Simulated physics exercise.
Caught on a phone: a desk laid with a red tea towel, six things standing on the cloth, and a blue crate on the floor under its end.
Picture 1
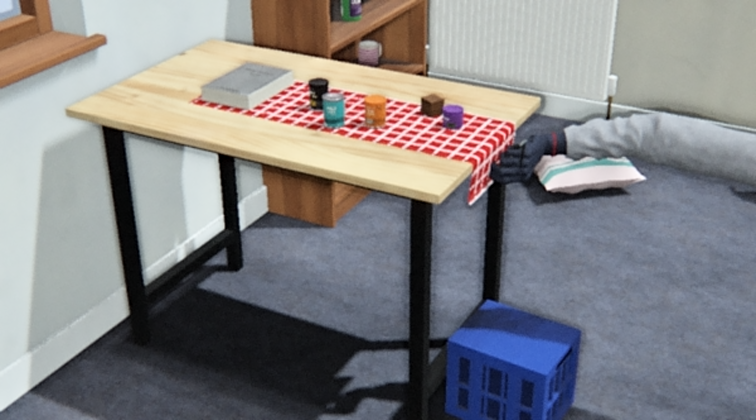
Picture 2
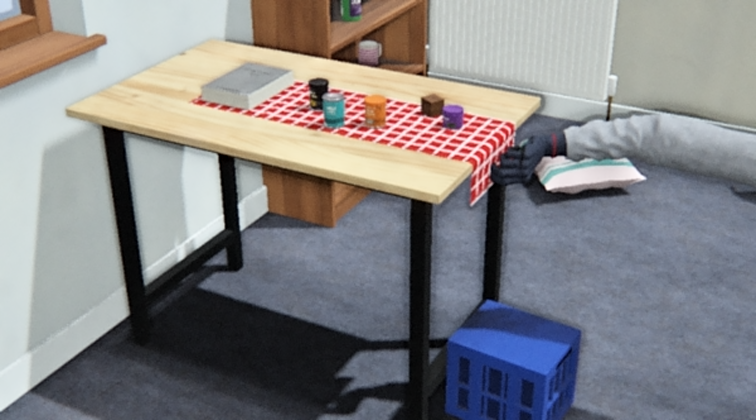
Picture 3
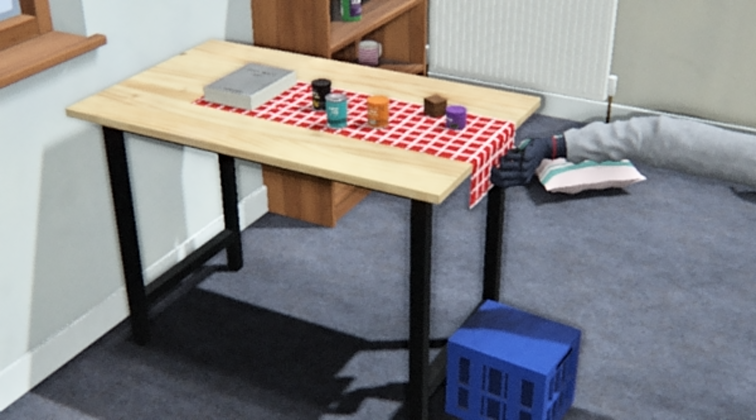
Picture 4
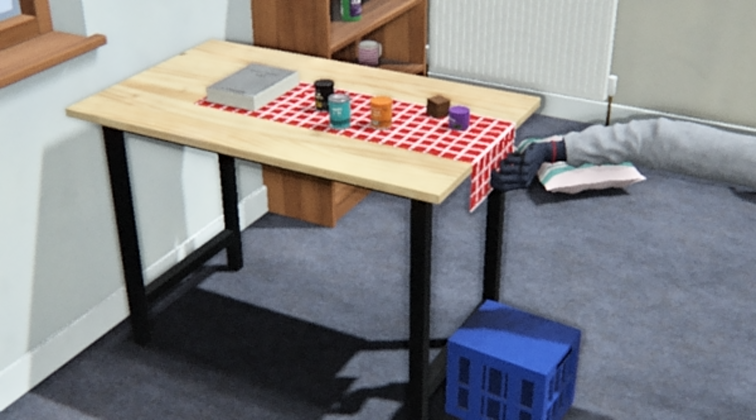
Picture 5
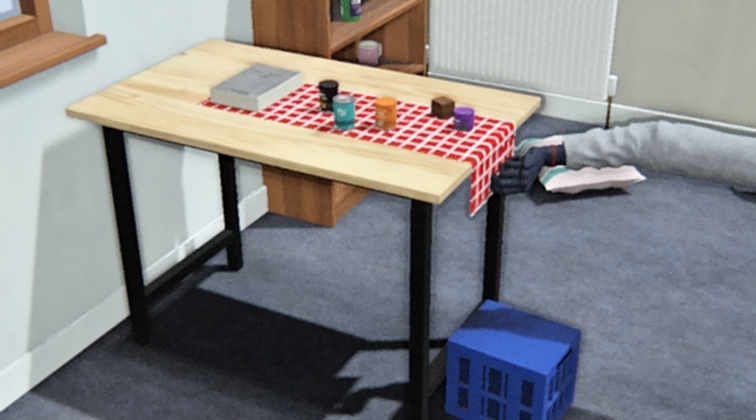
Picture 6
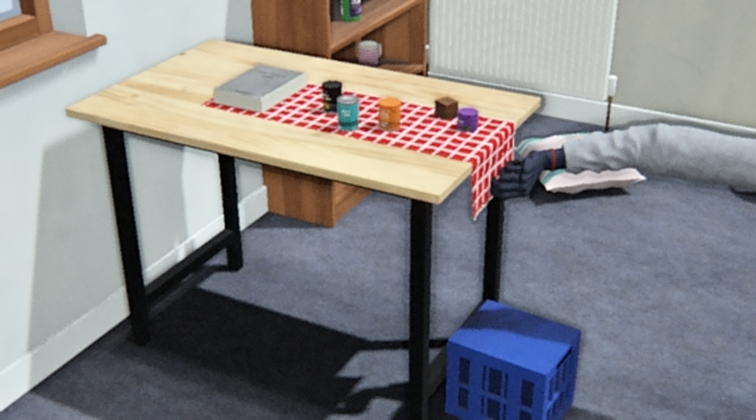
Red checked cloth creeping slowly rightward over a wooden table's edge as a gloved hand tugs it, carrying book and small pots along.
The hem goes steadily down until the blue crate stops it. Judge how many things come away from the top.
Tally: Four.
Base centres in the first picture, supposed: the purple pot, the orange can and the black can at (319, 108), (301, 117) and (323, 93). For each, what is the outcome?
As for the purple pot, it holds its spot; the orange can, it holds its spot; the black can, it holds its spot.
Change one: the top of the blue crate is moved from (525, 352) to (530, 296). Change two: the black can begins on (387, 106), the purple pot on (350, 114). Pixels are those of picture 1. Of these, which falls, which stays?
As for the black can, it stays in place; as for the purple pot, it stays in place.
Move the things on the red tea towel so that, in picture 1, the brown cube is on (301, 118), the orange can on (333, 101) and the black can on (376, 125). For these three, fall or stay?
Outcome: Brown cube stays, orange can stays, black can falls away.
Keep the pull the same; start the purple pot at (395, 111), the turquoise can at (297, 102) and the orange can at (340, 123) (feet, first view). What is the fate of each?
In the end the purple pot is no longer up there, the turquoise can is still up there and the orange can is no longer up there.
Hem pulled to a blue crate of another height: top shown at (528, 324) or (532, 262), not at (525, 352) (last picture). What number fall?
3 and 1.
Early on, hem near (491, 254); purple pot gone.
Midway, hem on the crate; purple pot, brown cube and orange can gone.
Finally, hem on the crate; purple pot, brown cube, orange can and turquoise can gone. The count of fallen things is four.
